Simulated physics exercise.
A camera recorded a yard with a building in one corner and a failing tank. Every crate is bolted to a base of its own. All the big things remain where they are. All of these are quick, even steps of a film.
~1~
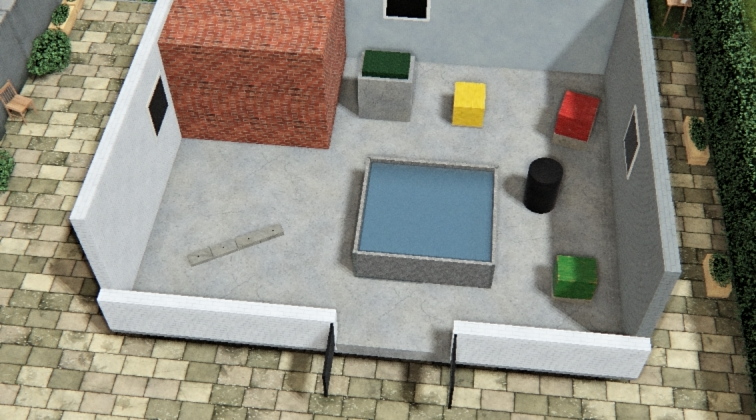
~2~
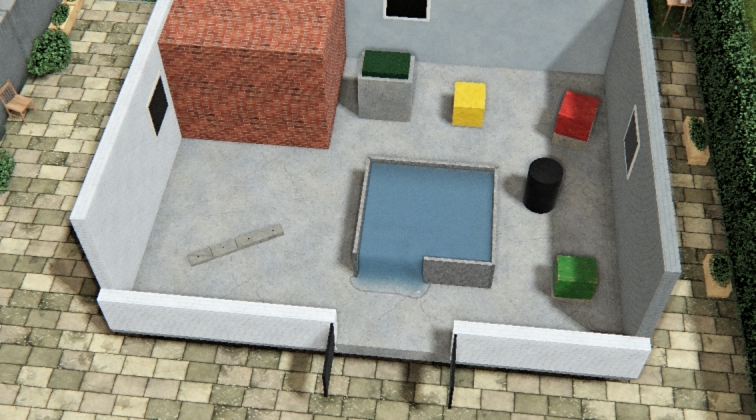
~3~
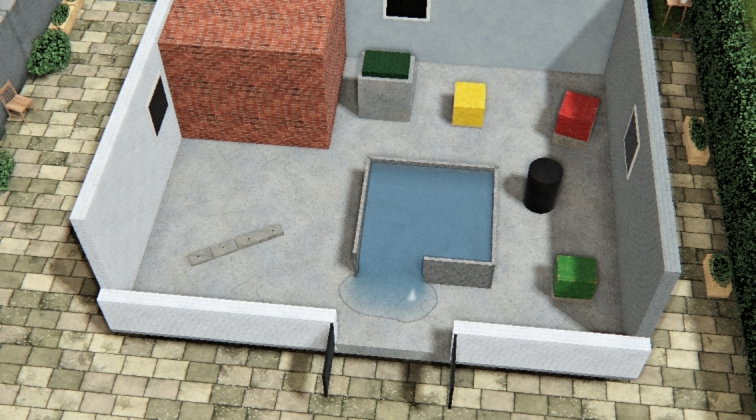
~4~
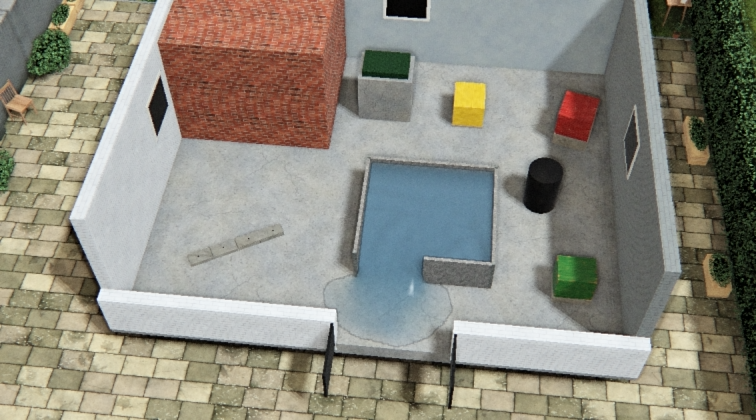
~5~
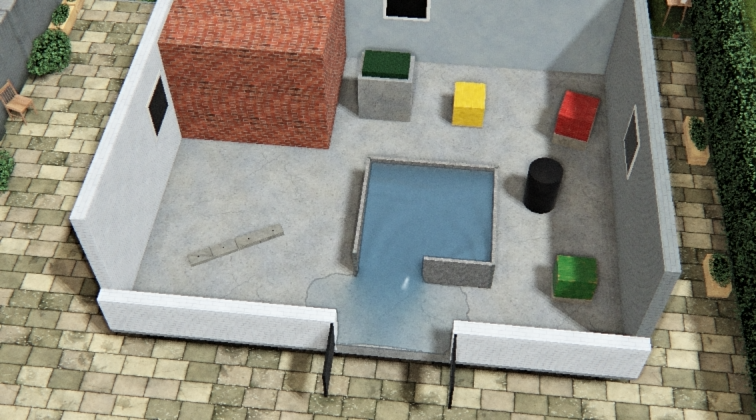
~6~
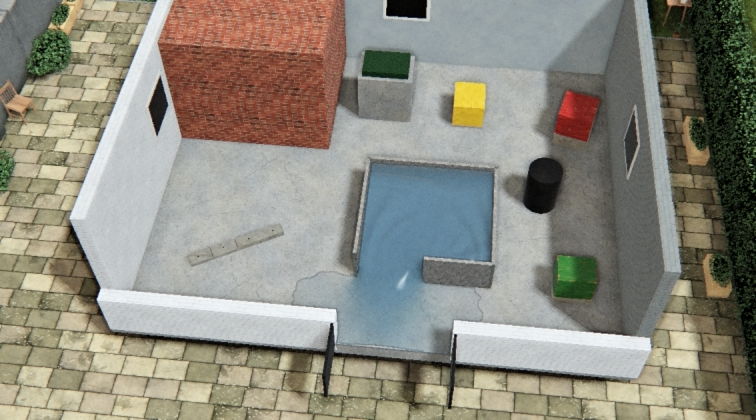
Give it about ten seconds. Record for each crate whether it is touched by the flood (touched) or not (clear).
One by one: The yellow crate will come through untouched, the red crate will come through untouched, the green crate will come through untouched.
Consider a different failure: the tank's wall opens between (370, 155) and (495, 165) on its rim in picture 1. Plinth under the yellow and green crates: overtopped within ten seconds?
As it turns out, the yellow crate gets overtopped, and the green crate gets overtopped.
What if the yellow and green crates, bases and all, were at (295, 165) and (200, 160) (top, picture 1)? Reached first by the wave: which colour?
The green one.
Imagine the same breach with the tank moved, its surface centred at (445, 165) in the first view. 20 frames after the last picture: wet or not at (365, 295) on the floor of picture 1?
Verdict: Wet.
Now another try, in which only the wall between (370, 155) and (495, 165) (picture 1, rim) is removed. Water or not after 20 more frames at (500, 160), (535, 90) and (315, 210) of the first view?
The first comes out soaked, the second soaked, the third soaked.
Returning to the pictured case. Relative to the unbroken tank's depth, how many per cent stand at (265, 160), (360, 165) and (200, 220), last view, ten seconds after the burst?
In the order asked, some 6, 4 and 2 in a hundred.
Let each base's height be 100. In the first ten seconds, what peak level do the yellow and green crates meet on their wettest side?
About 0 and 10 per cent.
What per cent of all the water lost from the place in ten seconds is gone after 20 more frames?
Roughly 60 %.
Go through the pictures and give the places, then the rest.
In the first frame, the tank at (428, 211) is whole and still.
In the second frame, the front is at (424, 290), out from the gap at (390, 269).
In the third frame, the front is at (418, 315), out from the gap at (390, 271).
In the fourth frame, the front is at a hidden place, out from the gap at (390, 271).
In the fifth frame, water pours out at (390, 272) and has run to a hidden place.
In the sixth frame, the front is at a hidden place, out from the gap at (390, 271).
A moment on, water covers 10 % of the floor; the yellow crate not reached, the red crate not reached, the green crate not reached.
Next, water covers 15 % of the floor; the yellow crate not reached, the red crate not reached, the green crate not reached.
Then, water covers 20 % of the floor; the yellow crate not reached, the red crate not reached, the green crate water round its plinth.
Later, water covers 30 % of the floor; the yellow crate not reached, the red crate not reached, the green crate water round its plinth.
In the end, water covers 40 % of the floor; the yellow crate stayed above the water, the red crate stayed above the water, the green crate stayed above the water.
